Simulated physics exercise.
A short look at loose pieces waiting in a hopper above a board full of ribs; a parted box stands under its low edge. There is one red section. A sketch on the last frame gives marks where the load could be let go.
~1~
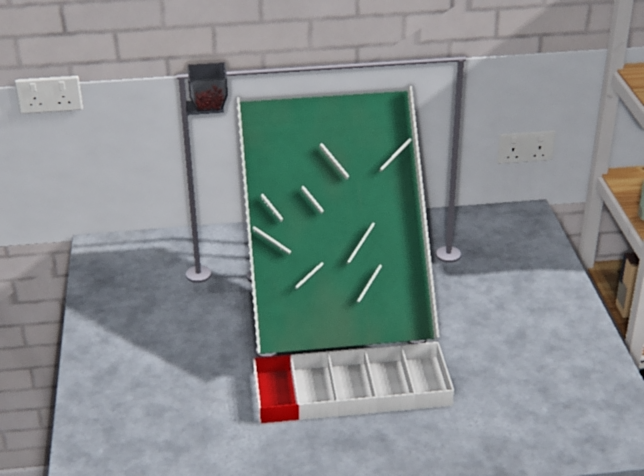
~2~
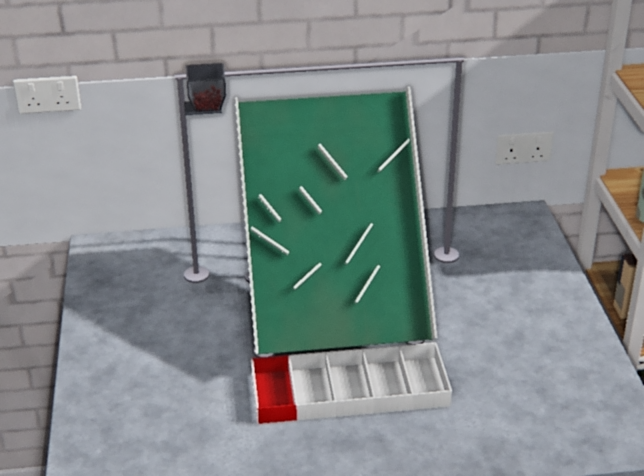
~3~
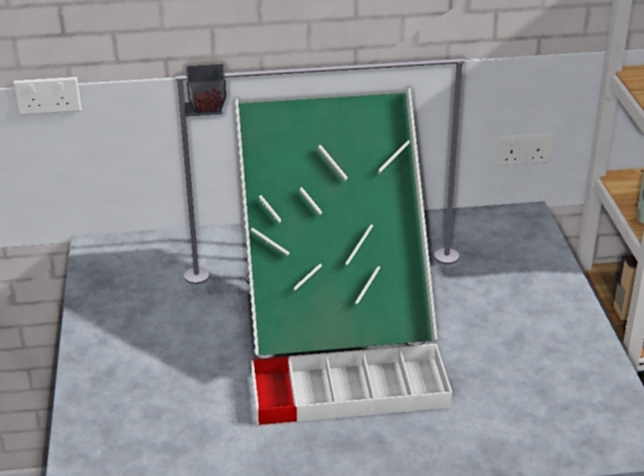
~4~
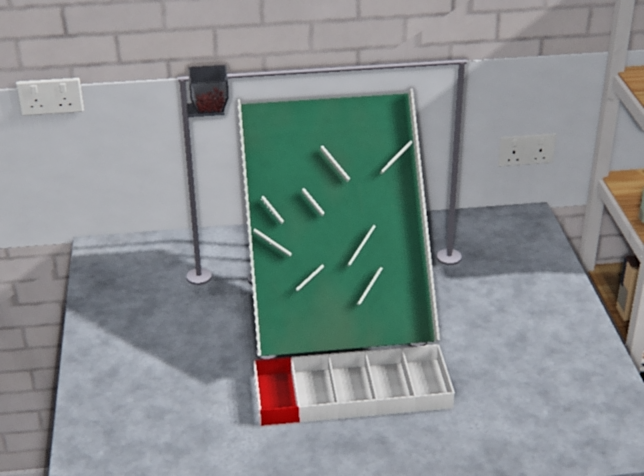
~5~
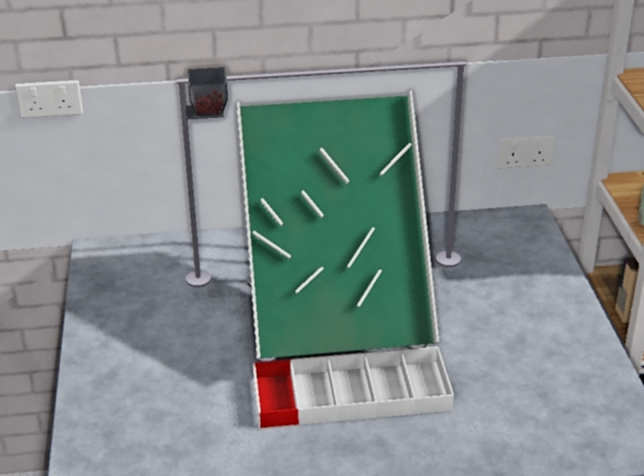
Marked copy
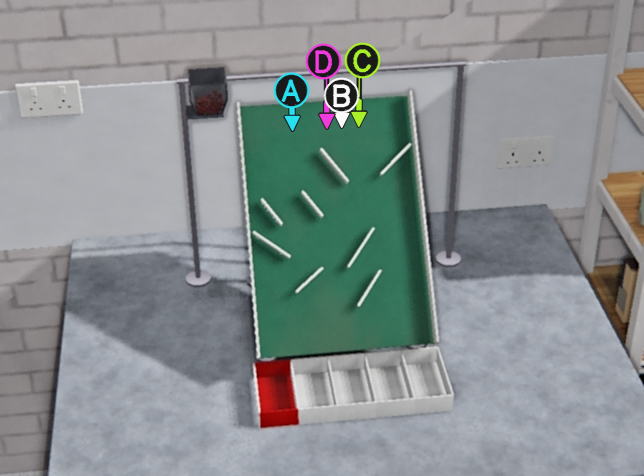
To begin with, a dark hopper holding small reddish-brown pieces sits on a rail above the upper left of a tilted green board with white ribs, with a parted box, its leftmost section red, at the low edge. The view jitters very slightly, while the pieces, board and box show no clear movement.
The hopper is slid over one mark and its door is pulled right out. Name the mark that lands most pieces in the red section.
It is A.
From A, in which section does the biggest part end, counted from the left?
The first.
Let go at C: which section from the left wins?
It is the second one.
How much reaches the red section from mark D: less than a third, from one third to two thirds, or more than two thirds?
It is less than a third.
On the marked copy, mark A meets the board at (292, 125); mark B meets the board at (341, 122); mark C meets the board at (358, 121); mark D meets the board at (326, 123).
Choosing A, about half in the red section, about half in other sections, a stray few held on the board.
Choosing B, a small part in the red section, most in other sections, a small part outside the box.
Choosing C, a stray few in the red section, nearly all in other sections.
Choosing D, a stray few in the red section, nearly all in other sections, a small part outside the box.
